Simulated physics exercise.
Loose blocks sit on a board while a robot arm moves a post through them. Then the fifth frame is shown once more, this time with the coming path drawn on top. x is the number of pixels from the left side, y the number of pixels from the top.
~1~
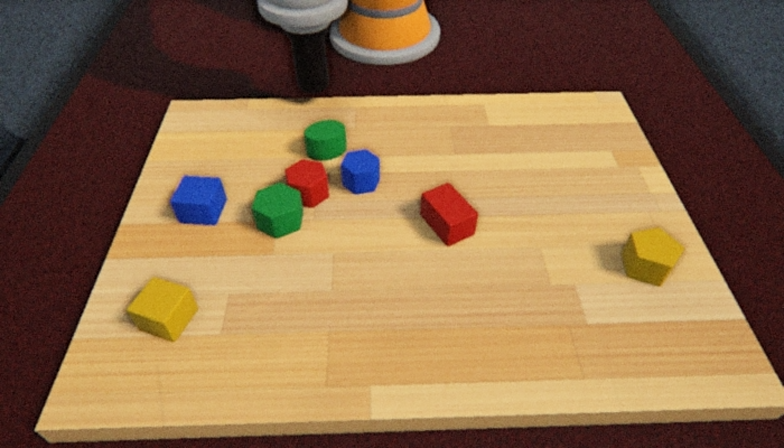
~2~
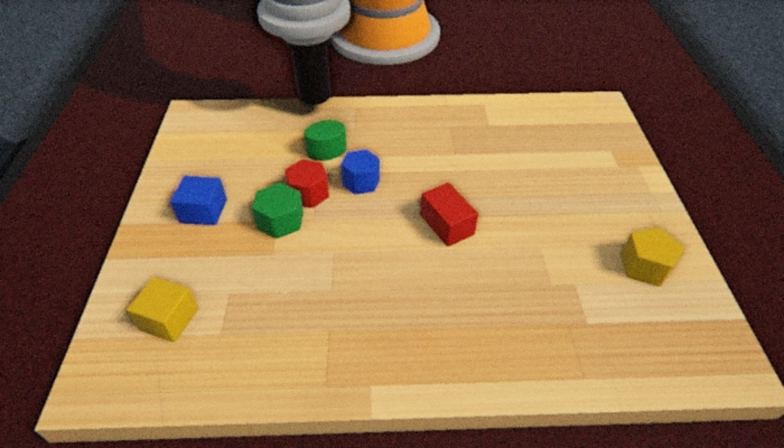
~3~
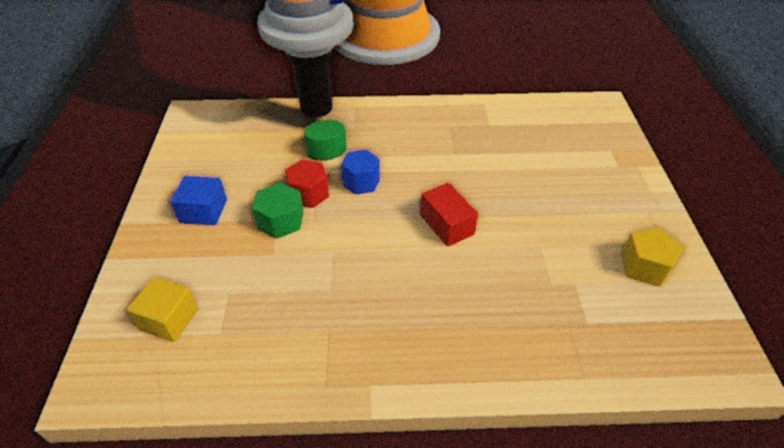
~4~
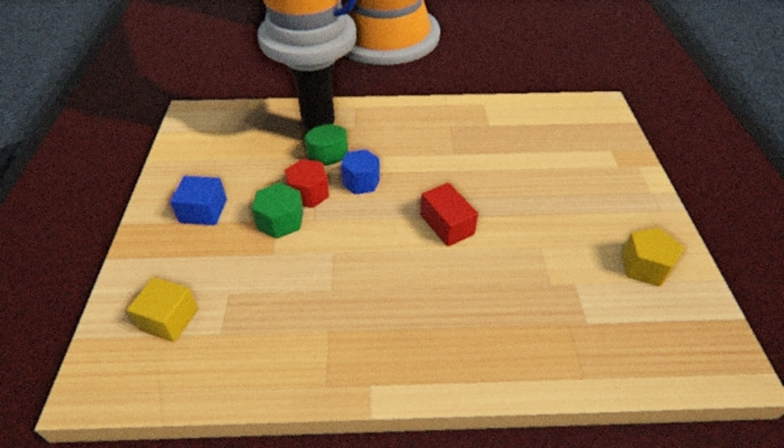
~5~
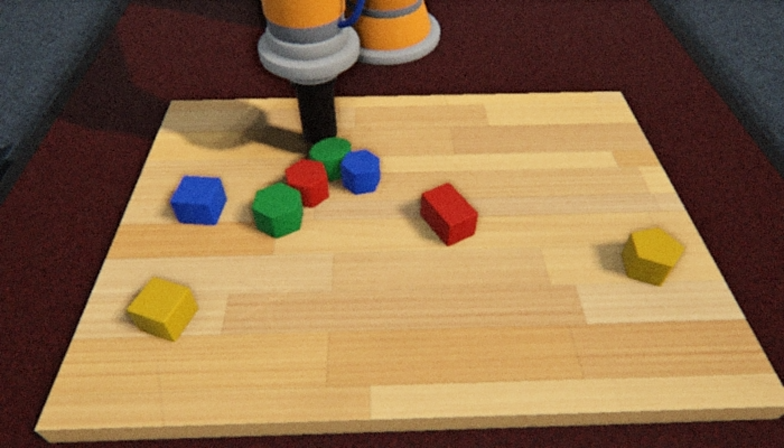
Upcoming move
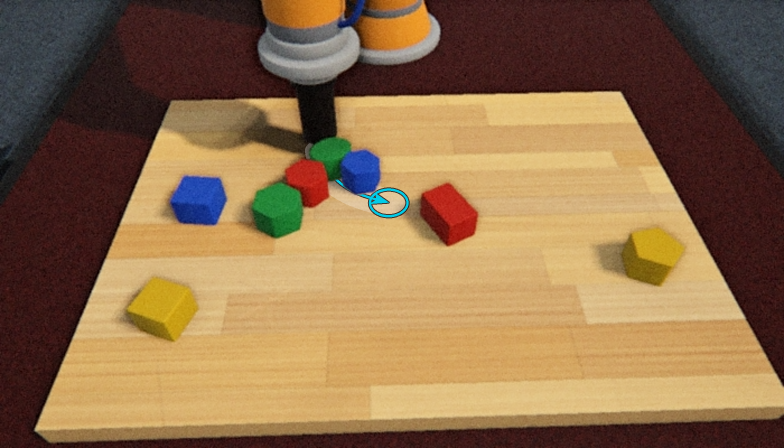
A robot arm lowered its black post onto the back of a wooden board scattered with colored blocks, then pushed the round green one forward toward the red and blue blocks while the others stayed still.
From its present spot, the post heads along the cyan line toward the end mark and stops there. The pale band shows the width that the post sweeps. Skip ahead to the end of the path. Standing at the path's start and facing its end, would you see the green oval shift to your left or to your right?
It shifts to the right.
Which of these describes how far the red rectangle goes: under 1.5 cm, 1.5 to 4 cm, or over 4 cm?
The shift is from 1.5 to 4 cm.
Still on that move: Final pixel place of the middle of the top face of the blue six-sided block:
Top centre: (428, 186).
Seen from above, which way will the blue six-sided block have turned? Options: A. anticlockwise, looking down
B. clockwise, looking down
A: Anticlockwise, looking down.
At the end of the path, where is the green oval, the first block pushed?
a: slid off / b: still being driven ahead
It's a.
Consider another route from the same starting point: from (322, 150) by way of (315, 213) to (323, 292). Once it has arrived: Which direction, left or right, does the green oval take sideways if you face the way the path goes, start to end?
Taking start-to-end as forward, the block's sideways shift goes to the left.
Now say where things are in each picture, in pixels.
The first picture shows post's lower end (314, 86); red six-sided block (305, 172); green oval (324, 129); blue six-sided block (360, 160); red rectangle (449, 203).
The second picture shows post (315, 97); blocks still.
The third picture shows post (317, 109); blocks still.
The fourth picture shows post (319, 122); green oval (326, 134).
The fifth picture shows post (320, 135); red six-sided block (305, 172); green oval (330, 148); blue six-sided block (360, 161); red rectangle (449, 203).
Drawn move, from (322, 150) through (330, 172) and (354, 191) to (389, 203).
What follows on the original path. One third of the way, post (330, 159); red six-sided block (307, 184), turned 35° clockwise; green oval (349, 171), turned 30° anticlockwise; blue six-sided block (385, 175).
Two thirds of the way, post (353, 178); red six-sided block (307, 184), turned 35° clockwise; green oval (370, 192), turned 15° anticlockwise; blue six-sided block (408, 182), turned 35° anticlockwise.
At the end, post (389, 188); red six-sided block (307, 184), turned 35° clockwise; green oval (385, 208), turned 35° clockwise; blue six-sided block (428, 186), turned 40° anticlockwise; red rectangle (468, 209).
